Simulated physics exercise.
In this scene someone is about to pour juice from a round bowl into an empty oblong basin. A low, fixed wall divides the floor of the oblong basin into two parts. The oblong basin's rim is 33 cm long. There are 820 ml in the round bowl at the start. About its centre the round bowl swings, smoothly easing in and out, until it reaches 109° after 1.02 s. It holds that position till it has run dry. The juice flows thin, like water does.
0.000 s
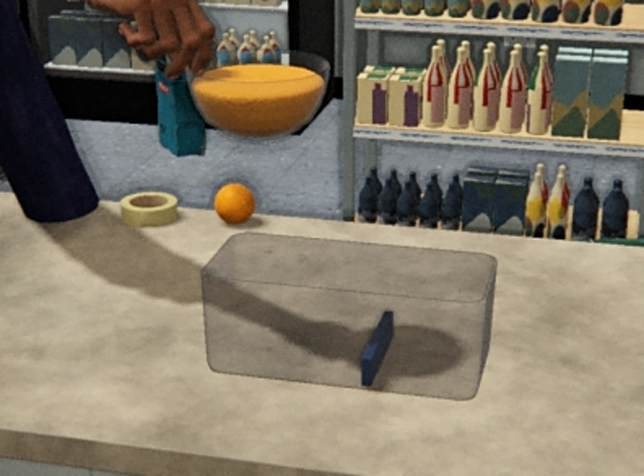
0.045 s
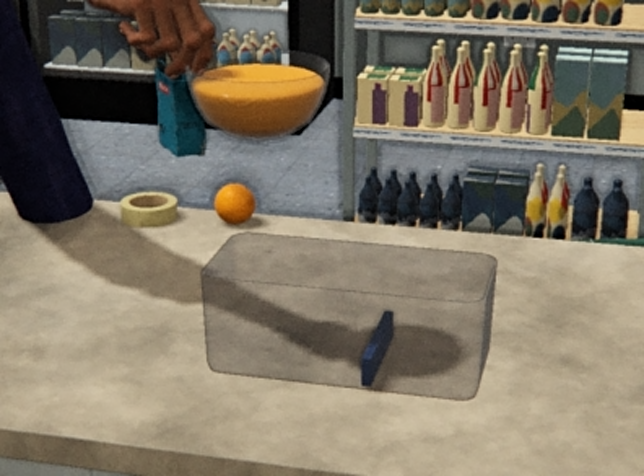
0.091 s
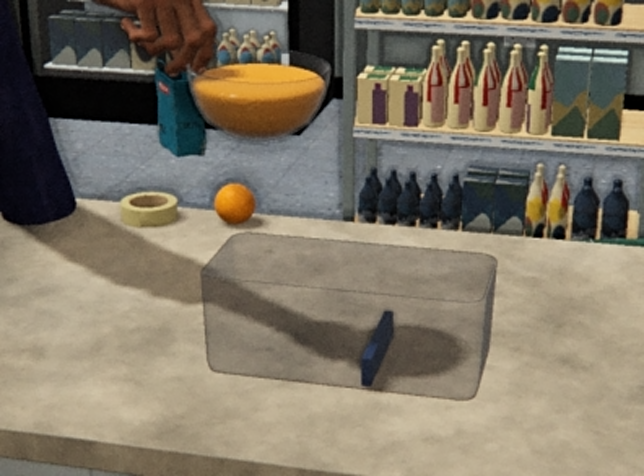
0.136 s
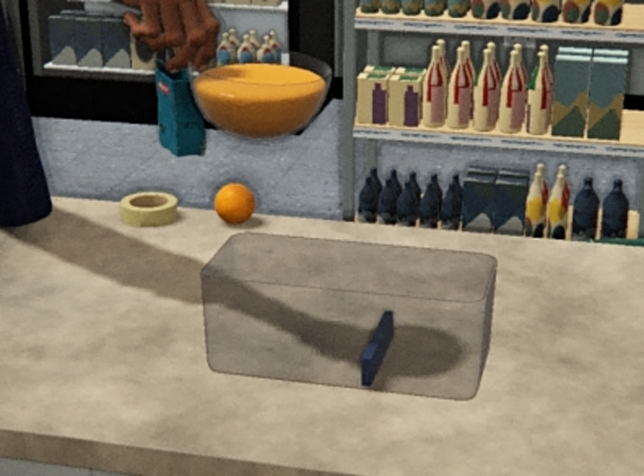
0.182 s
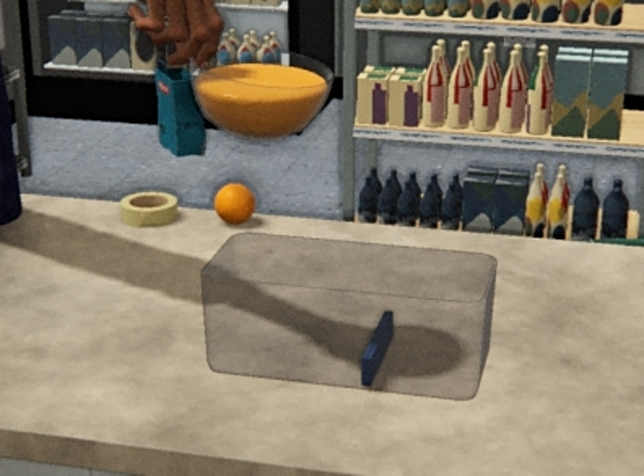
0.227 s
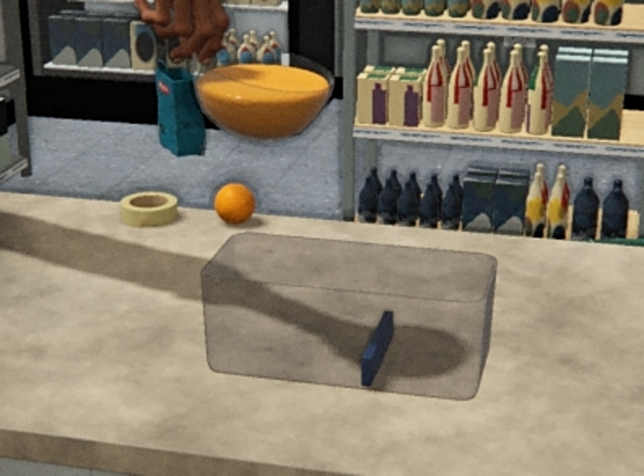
In this clip, a hand holds a round glass bowl of orange juice above a counter with a clear oblong basin, and the bowl tilts slightly to the right while the dark-sleeved arm at left shifts leftward out of view.
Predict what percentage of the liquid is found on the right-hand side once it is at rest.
About 59 % is on the right.
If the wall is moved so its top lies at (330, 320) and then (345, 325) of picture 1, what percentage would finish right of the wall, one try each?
One try each: Around 90 percent and then around 85 percent.
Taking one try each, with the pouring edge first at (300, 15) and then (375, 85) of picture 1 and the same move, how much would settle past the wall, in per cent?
Around 50 per cent first, around 75 per cent next.
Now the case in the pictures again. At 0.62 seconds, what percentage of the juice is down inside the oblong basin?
Some 12 per cent.
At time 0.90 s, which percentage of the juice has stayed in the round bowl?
Close to 1 percent of the total.
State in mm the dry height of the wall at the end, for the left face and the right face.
I'd say some 26 mm on the left and some 10 mm on the right.
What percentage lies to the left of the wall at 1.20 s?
The left part holds close to 40 per cent.
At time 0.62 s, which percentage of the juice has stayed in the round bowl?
Around 42 in a hundred.
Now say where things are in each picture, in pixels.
It leans 0°; its right rim is at (326, 71); the juice meets the walls at (196, 75) and (324, 83); the oblong basin's rim runs from (217, 255) to (491, 280); the wall's top is at (378, 335), in the first frame.
It leans 1°; its right rim is at (327, 72); the juice meets the walls at (197, 75) and (324, 84), in the second frame.
It leans 2°; its right rim is at (328, 74); the juice meets the walls at (198, 74) and (324, 84), in the third frame.
It leans 5°; its right rim is at (329, 77); the juice meets the walls at (199, 73) and (325, 85), in the fourth frame.
It leans 8°; its right rim is at (330, 82); the juice meets the walls at (199, 74) and (327, 87), in the fifth frame.
It leans 13°; its right rim is at (331, 88); the juice meets the walls at (203, 73) and (330, 88), in the sixth frame.
By 0.62 s the tilt is 72° and 41 per cent is still to pour, 3 is left of the wall and 10 right of it.
By 0.90 s the tilt is 105° and 1 per cent is still to pour, 28 is left of the wall and 61 right of it.
By 1.20 s the tilt is 109° and 0 per cent is still to pour, 40 is left of the wall and 59 right of it.
By 1.52 s the tilt is 109° and 0 per cent is still to pour, 40 is left of the wall and 59 right of it.
At rest 40 per cent lies left of the wall, 59 right of it and 1 outside.
